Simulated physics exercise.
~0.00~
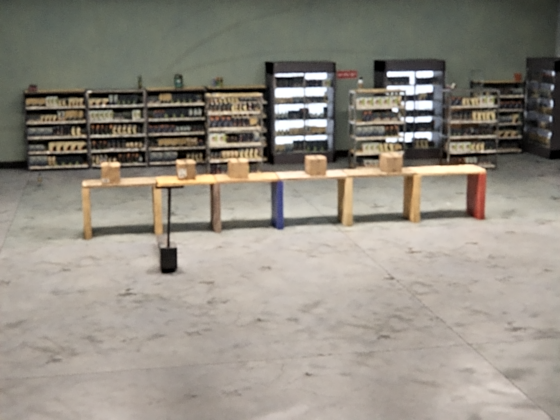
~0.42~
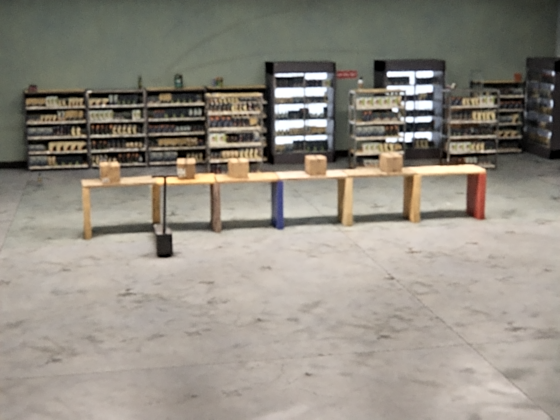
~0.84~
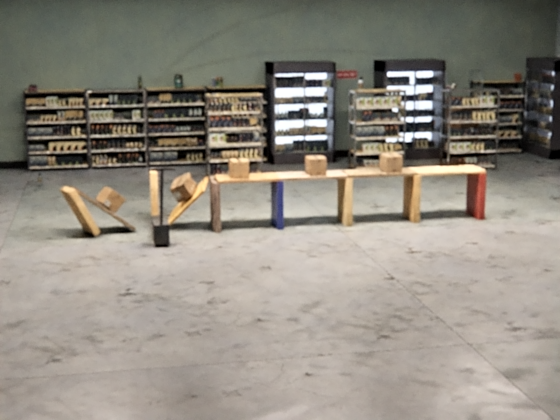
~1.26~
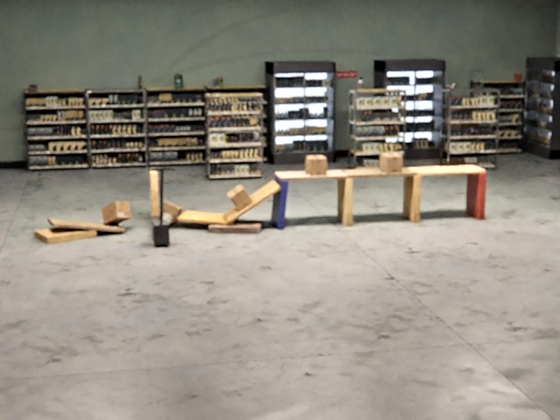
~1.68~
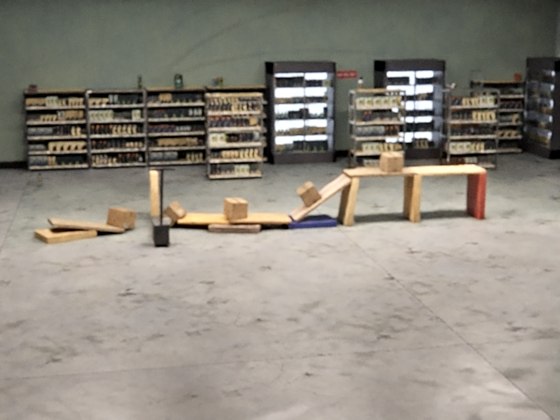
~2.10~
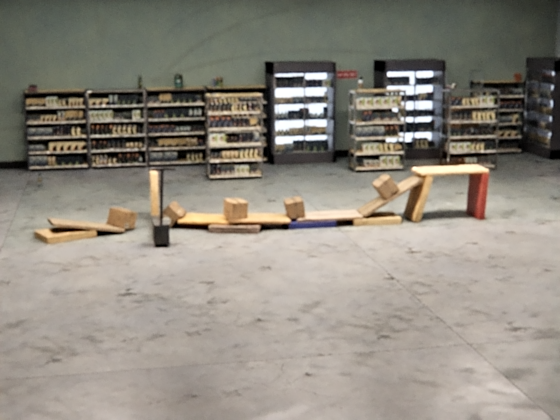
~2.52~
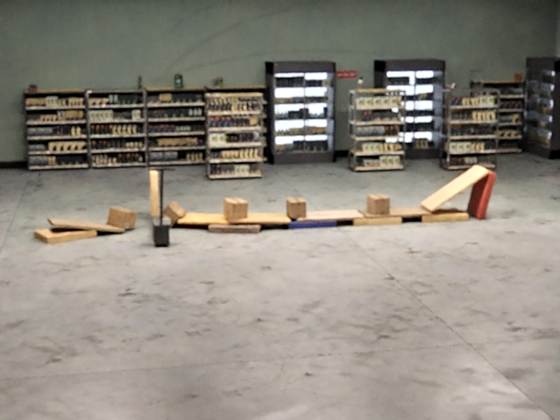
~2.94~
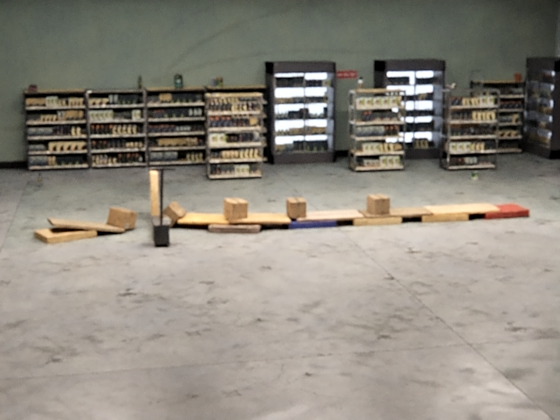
At the start, a long row of boards on upright slabs stands in a shop, with small cartons on top and a dark jack with a thin handle in front. The jack slides back to the foot of an upright near the left end. The leftmost boards drop and tilt, tipping their cartons, and the end slab falls over. The collapse then runs rightward, the blue upright going down and each board sloping before it lands flat. Last, the red upright leans and topples to the right. The row lies along the floor among the cartons, with one slab still standing behind the jack.
